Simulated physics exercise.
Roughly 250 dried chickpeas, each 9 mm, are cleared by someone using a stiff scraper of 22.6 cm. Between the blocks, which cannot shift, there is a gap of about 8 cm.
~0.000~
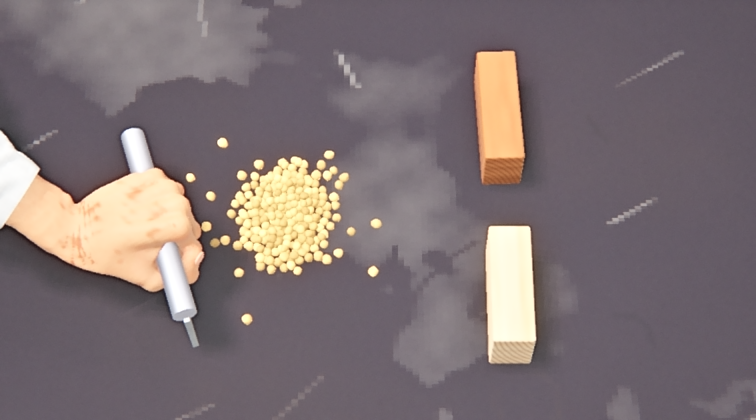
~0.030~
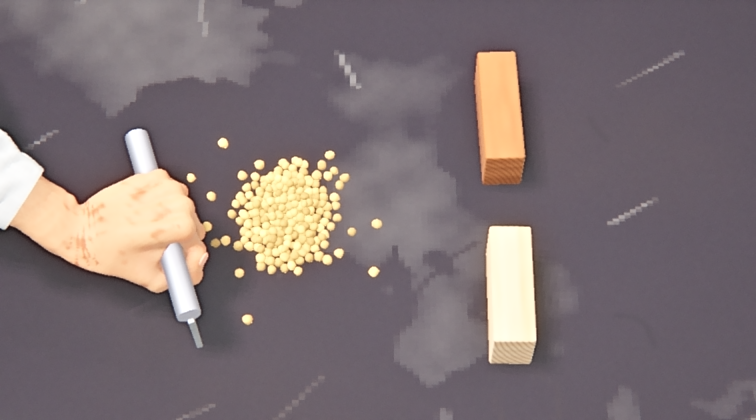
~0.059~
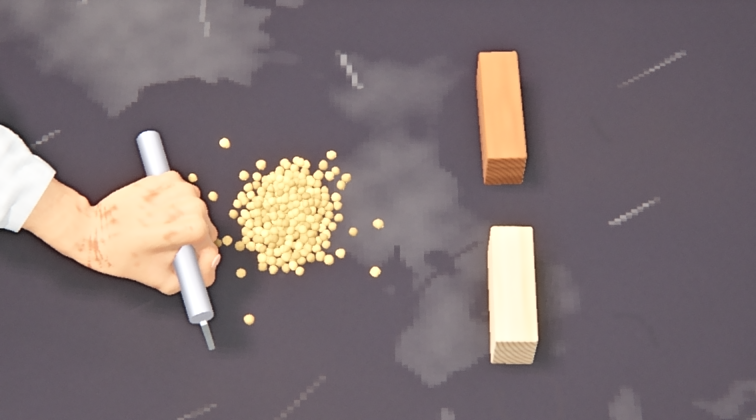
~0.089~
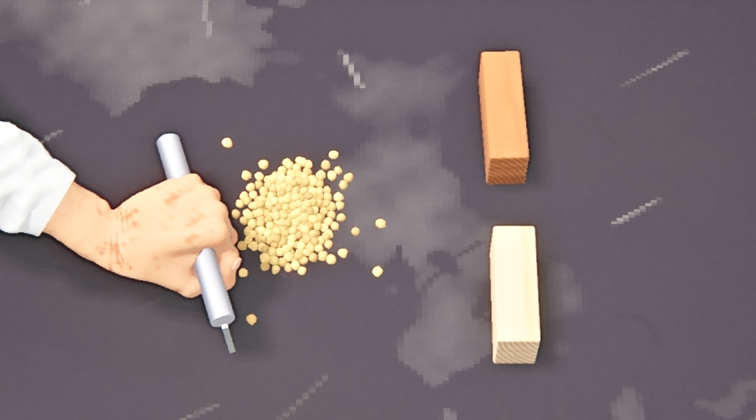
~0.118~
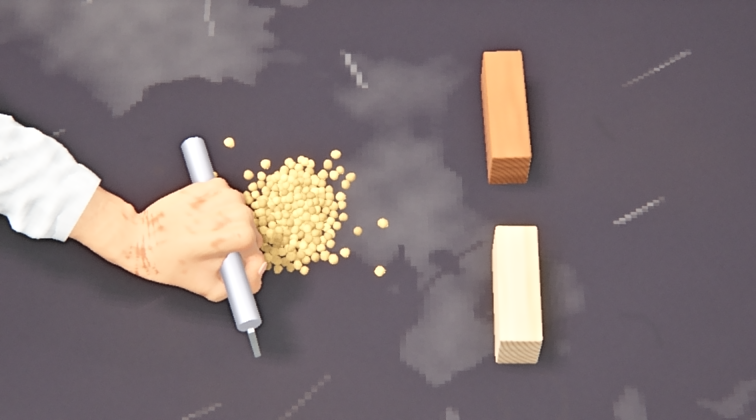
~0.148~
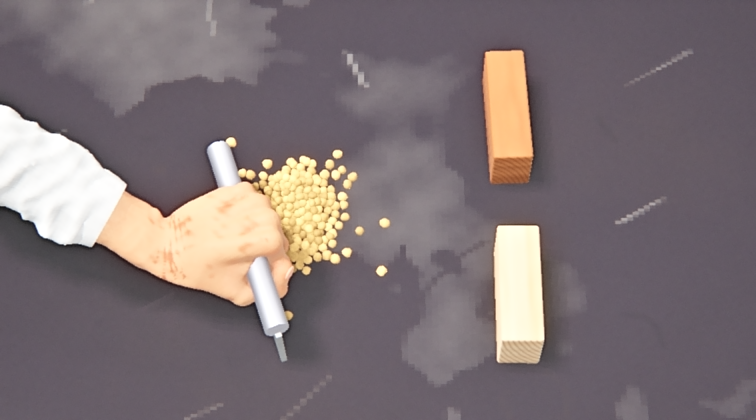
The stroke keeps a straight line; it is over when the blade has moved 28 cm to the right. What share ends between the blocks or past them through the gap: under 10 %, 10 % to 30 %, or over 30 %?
Gap haul: Light.
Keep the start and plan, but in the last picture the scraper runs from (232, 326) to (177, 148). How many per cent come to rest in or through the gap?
Gap share: 0 in a hundred.
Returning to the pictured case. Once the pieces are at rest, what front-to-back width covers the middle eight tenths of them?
That comes to about 18 cm.
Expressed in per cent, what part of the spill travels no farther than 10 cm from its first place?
Some 25 percent.
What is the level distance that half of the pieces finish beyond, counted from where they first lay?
18 cm.
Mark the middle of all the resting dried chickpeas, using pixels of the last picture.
In the final view, the middle lies around (454, 206).
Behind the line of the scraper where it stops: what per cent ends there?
30 %.
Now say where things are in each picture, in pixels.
Scraper from (188, 323) to (136, 146); moved 0.0 cm; 0 pieces shifted; middle of the spill at (282, 208); block at (512, 283); block at (500, 104), in the first picture.
Scraper from (192, 324) to (140, 146); moved 0.4 cm; 0 pieces shifted; middle of the spill at (282, 208), in the second picture.
Scraper from (205, 326) to (151, 148); moved 1.5 cm; 0 pieces shifted; middle of the spill at (284, 208), in the third picture.
Scraper from (226, 329) to (171, 151); moved 3.4 cm; 0 pieces shifted; middle of the spill at (286, 208), in the fourth picture.
Scraper from (252, 333) to (195, 154); moved 5.9 cm; 4 pieces shifted; middle of the spill at (288, 207), in the fifth picture.
Scraper from (279, 338) to (221, 158); moved 8.5 cm; 21 pieces shifted; middle of the spill at (290, 207); block at (521, 282); block at (509, 103). Its speed is about 0.86 m/s, heading 12 degrees towards the viewer, in the sixth picture.
After 0.32 s, scraper 23 cm from its start, spill 17 cm wide; held up before the blocks 100 %.
Then, at 0.49 s, scraper 29 cm from its start, spill 20 cm wide; in or through the gap 5 %, held up before the blocks 95 %.
After 0.63 s, scraper 29 cm from its start, spill 20 cm wide; in or through the gap 5 %, held up before the blocks 95 %.
In the end, at 0.9 s, in or through the gap 5 %, round the near block 0 %, round the far block 0 %, held up before the blocks 95 %.
